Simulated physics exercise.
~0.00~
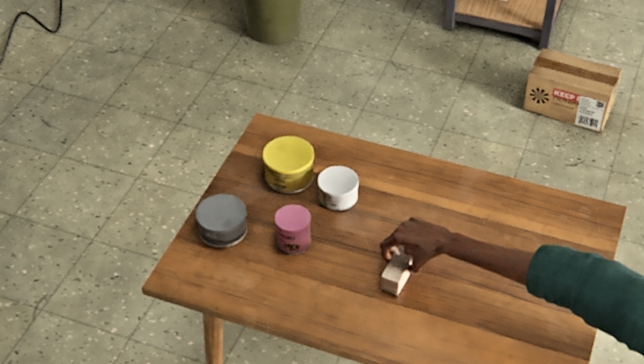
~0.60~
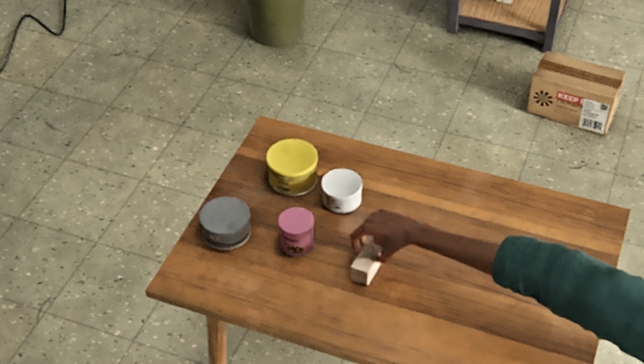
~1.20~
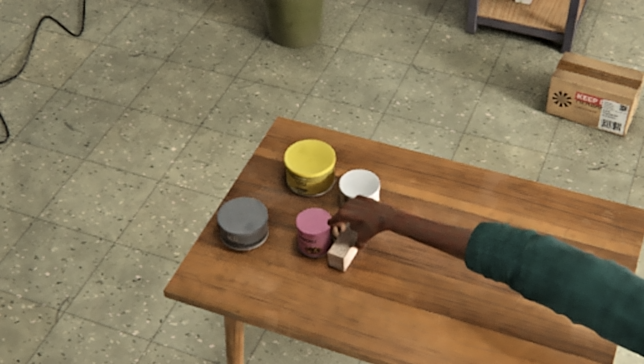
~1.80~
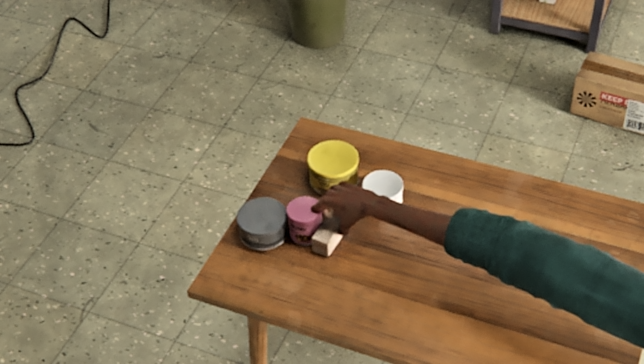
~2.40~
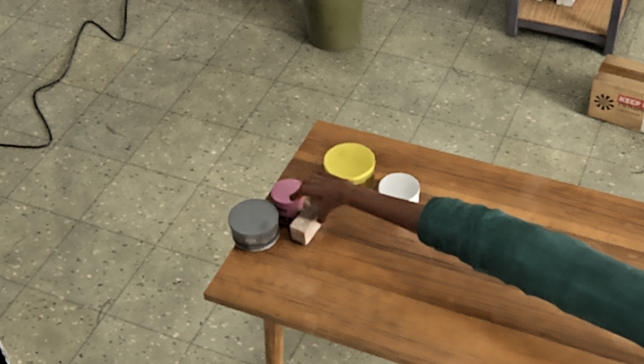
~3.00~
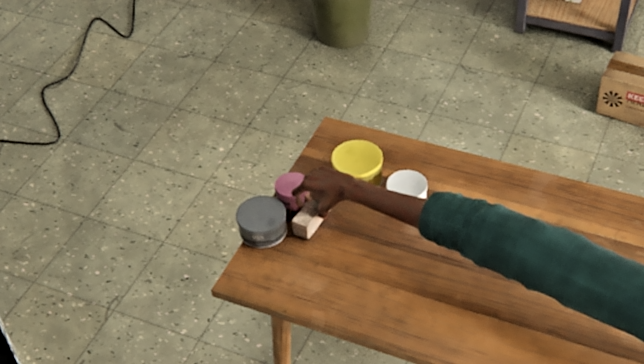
A hand slides a small block left across a wooden table, pushing the pink tin beside the grey tub.
